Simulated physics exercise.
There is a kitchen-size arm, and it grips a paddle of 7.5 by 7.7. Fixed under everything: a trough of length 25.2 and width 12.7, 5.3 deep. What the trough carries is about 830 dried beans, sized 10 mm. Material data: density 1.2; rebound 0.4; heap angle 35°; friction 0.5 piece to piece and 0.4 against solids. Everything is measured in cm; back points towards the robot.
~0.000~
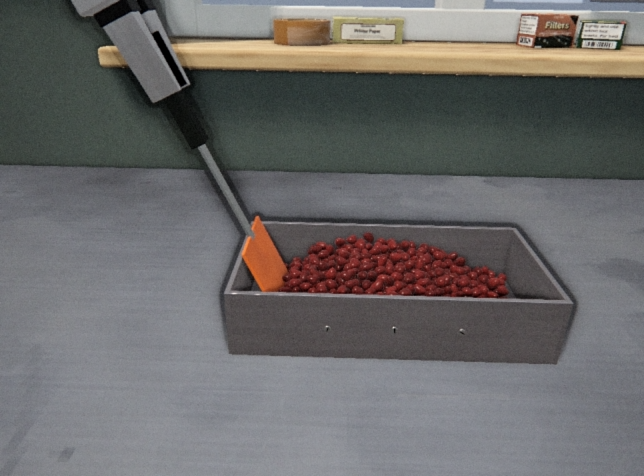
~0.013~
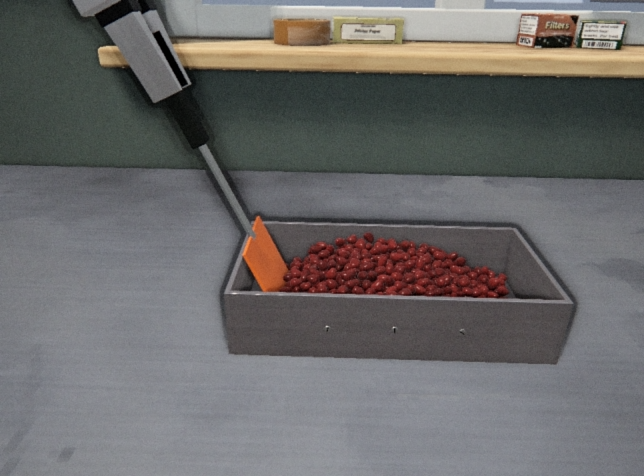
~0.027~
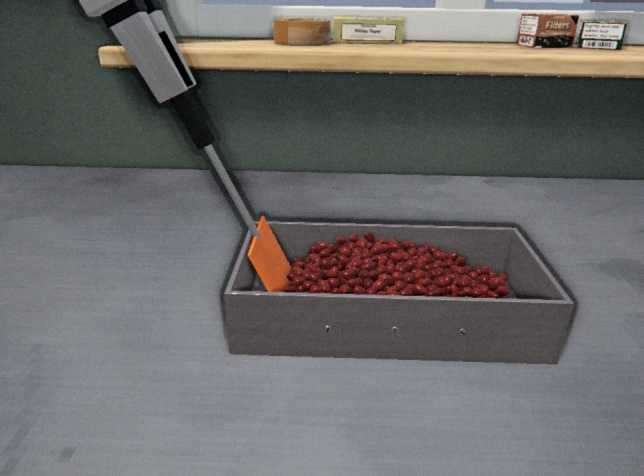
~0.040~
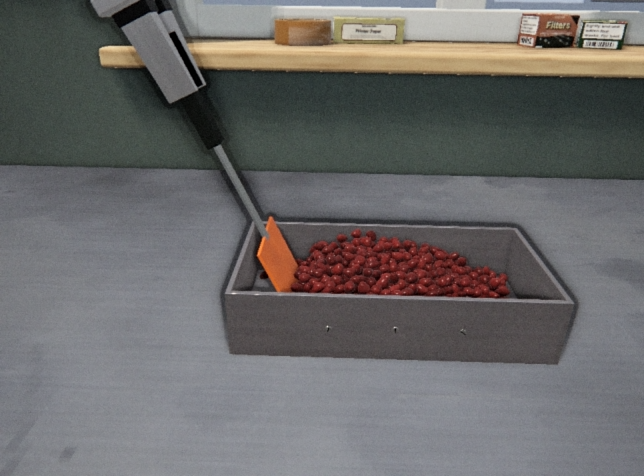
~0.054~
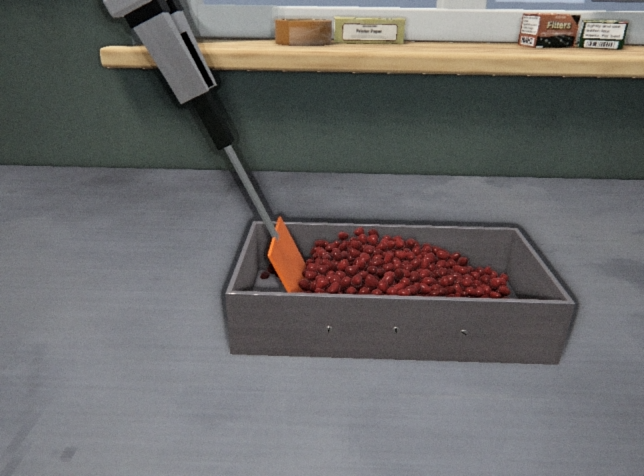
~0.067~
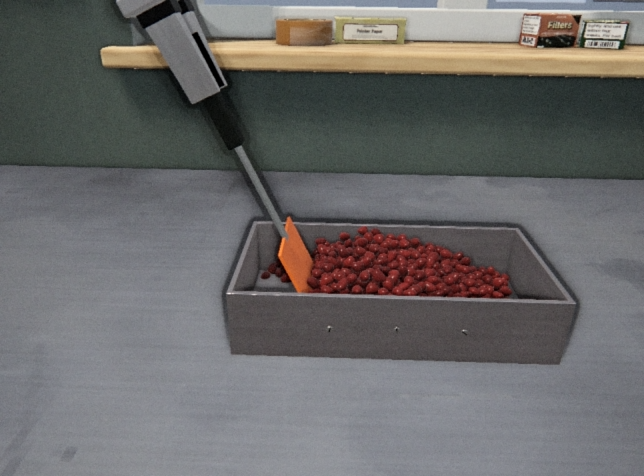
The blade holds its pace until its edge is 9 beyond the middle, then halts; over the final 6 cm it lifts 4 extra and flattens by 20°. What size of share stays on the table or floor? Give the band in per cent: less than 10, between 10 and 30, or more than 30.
Between 10 and 30 per cent.
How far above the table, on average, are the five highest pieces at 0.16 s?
About 7 cm.
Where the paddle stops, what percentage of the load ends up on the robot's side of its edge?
About 45 percent.
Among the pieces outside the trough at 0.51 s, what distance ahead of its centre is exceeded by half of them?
I reckon roughly 18 centimetres.
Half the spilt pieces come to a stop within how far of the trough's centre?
Estimate: Near 20 cm.
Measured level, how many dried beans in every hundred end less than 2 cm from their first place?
25 %.
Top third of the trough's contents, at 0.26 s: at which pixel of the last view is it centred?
It is centred at about (455, 247).
By 0.16 s, sloping 65°, highest piece 7 above the table; 834 in the trough.
By 0.26 s, sloping 58°, highest piece 10 above the table; 830 in the trough, 4 on the blade or in flight.
By 0.51 s, sloping 45°, highest piece 8 above the table; 665 in the trough, 153 on the table or floor, 16 on the blade or in flight.
By 1.56 s, sloping 45°, highest piece 8 above the table; 660 in the trough, 174 on the table or floor.
Final count, 660 in the trough, 174 on the table or floor. That is 21 % on the table or floor.
